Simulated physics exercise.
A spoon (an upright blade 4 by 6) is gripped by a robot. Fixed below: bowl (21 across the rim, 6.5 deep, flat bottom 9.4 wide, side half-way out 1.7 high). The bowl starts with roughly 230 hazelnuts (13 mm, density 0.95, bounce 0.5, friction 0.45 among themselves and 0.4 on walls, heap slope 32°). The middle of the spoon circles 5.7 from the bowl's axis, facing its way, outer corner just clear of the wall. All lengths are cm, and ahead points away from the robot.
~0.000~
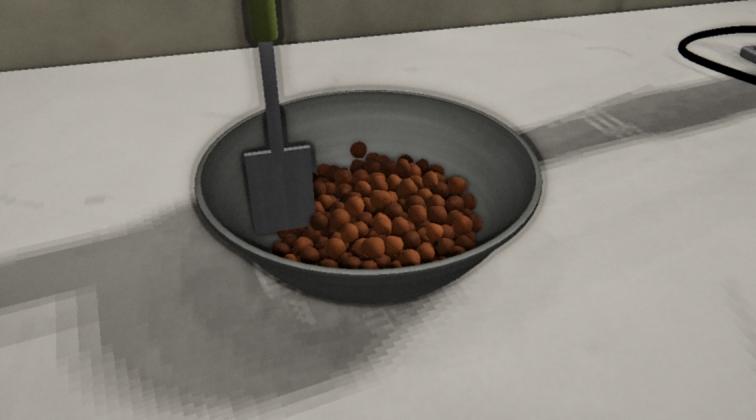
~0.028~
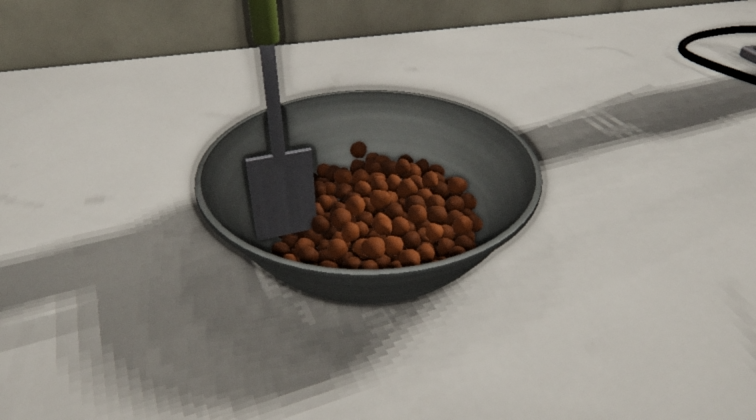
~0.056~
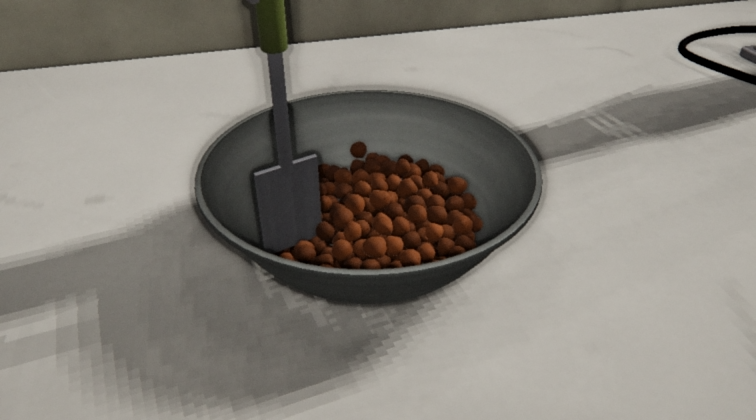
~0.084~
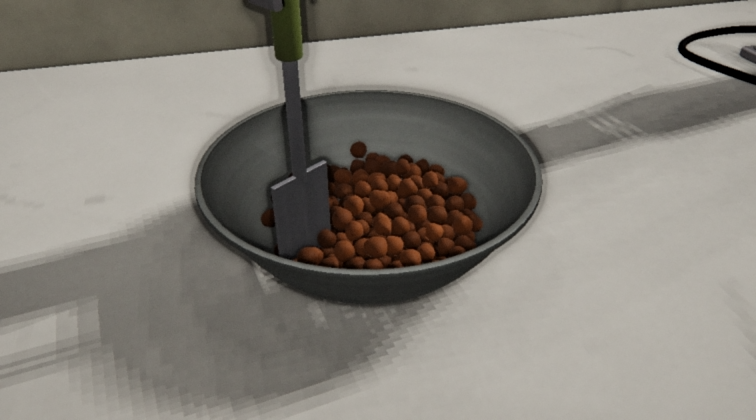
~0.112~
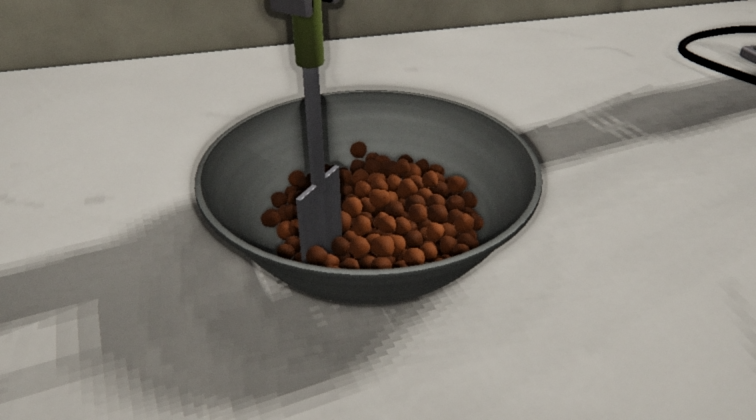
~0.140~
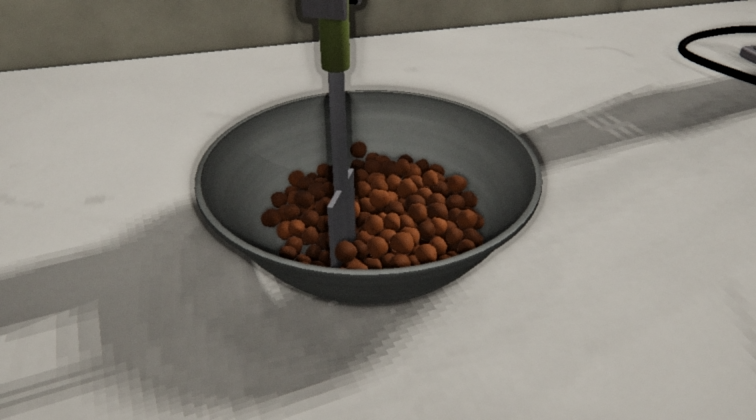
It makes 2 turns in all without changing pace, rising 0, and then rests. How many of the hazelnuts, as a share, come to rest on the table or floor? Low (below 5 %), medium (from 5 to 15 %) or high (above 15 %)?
A medium share, from 5 to 15 %, ends on the table or floor.
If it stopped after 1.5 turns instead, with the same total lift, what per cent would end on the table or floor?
Then about 10 per cent.
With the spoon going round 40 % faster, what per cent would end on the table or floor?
Then about 20 per cent.
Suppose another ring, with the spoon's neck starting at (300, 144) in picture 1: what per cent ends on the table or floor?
About 0 per cent.
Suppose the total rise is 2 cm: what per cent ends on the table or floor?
About 0 per cent.
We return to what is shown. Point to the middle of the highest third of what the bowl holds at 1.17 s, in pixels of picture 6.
At about (398, 150).
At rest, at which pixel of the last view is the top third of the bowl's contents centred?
Around (314, 252).
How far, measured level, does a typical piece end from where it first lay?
Roughly 8 cm.
After 0.66 s, 320° round, highest piece 8 above the table; 229 in the bowl, 3 on the table or floor, 1 in flight or on the tool.
After 1.17 s, 220° round, highest piece 8 above the table; 212 in the bowl, 19 on the table or floor, 2 in flight or on the tool.
After 1.63 s, 0° round, highest piece 6 above the table; 209 in the bowl, 24 on the table or floor.
After 2.33 s, 0° round, highest piece 5 above the table; 209 in the bowl, 24 on the table or floor.
At rest, 209 in the bowl, 24 on the table or floor. That is 10 % on the table or floor.
